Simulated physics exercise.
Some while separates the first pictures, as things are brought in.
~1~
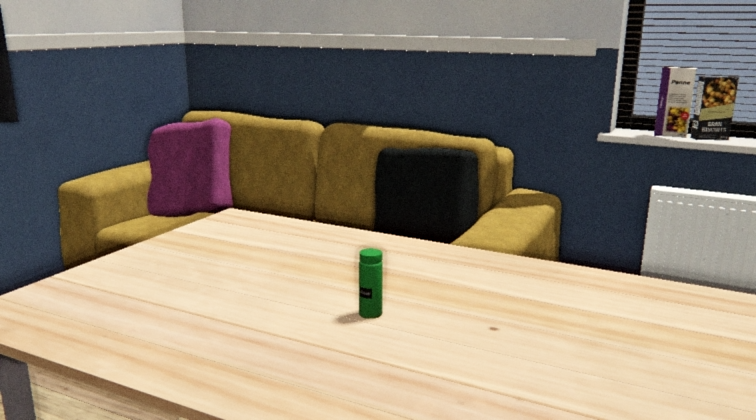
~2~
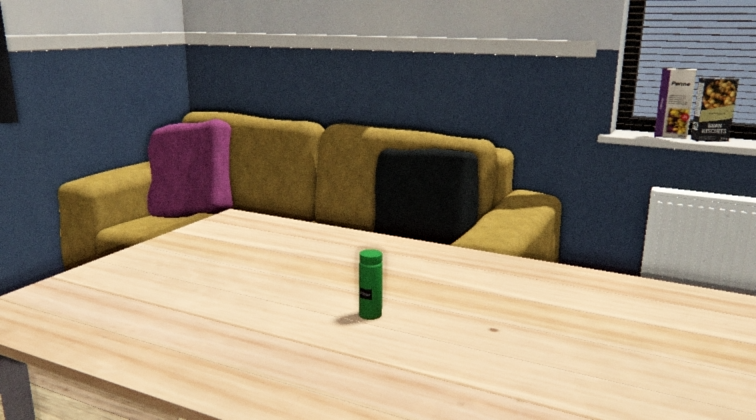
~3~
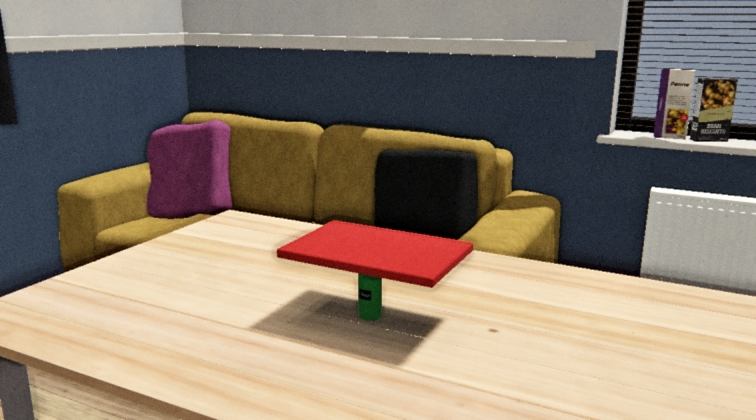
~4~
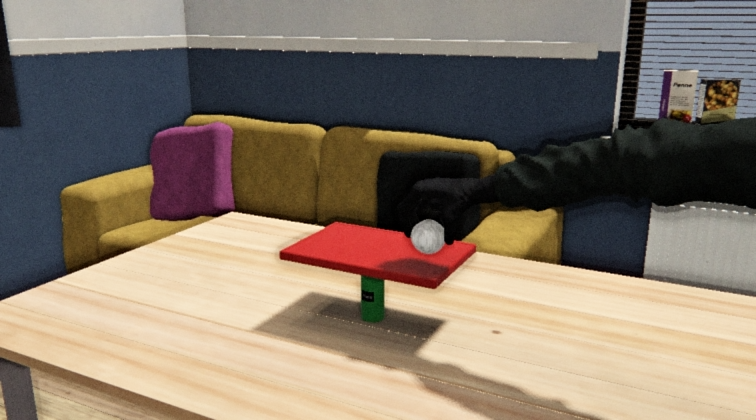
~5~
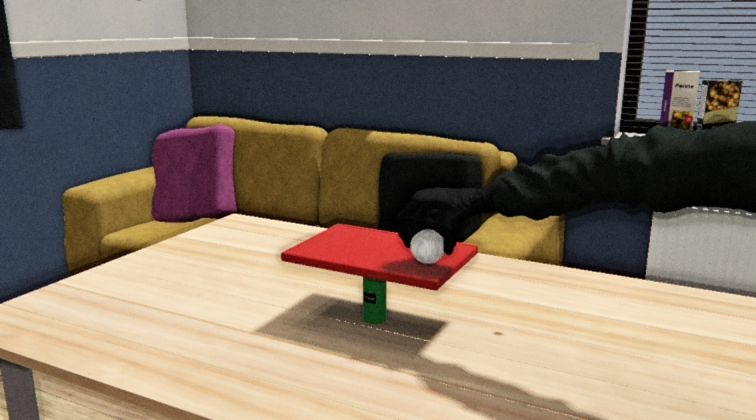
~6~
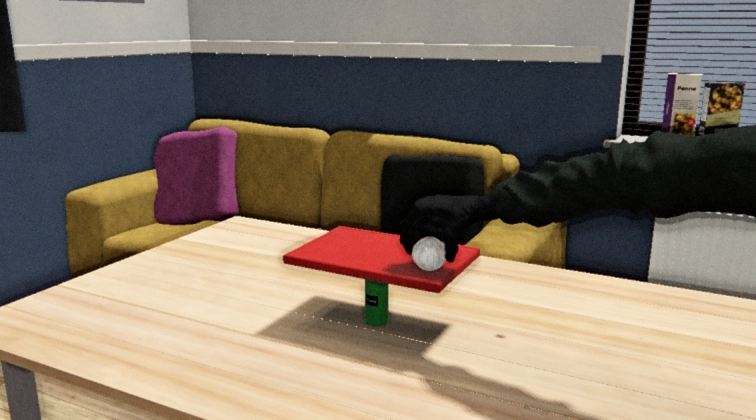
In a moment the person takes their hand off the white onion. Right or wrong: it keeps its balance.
Wrong.
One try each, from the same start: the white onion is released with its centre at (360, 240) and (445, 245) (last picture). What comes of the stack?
It does not fall the first time and falls the second time.
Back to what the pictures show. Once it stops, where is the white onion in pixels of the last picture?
At about (474, 352).
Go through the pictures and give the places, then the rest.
In the first frame, the last thing is not in view yet; green shaker (371, 284).
In the second frame, the last thing is not in view yet; green shaker (371, 285).
In the third frame, the last thing is not in view yet; green shaker (370, 285).
The fourth frame shows coming down; white onion (428, 236); green shaker (373, 287).
The fifth frame shows coming down; white onion (428, 246); green shaker (375, 289).
The sixth frame shows in place under the hand; white onion (429, 253); green shaker (377, 291).
Then, 0.40 s past the last view, white onion now fallen; red lid rocked 50° from its first pose.
Then, 0.50 s past the last view, red lid now fallen; green shaker rocked 18° from its first pose.
Then, 0.60 s past the last view, green shaker on its side.
Finally, fallen, green shaker, red lid and white onion. Final places as the last picture's camera would see them, white onion near (474, 351). The stack comes apart.
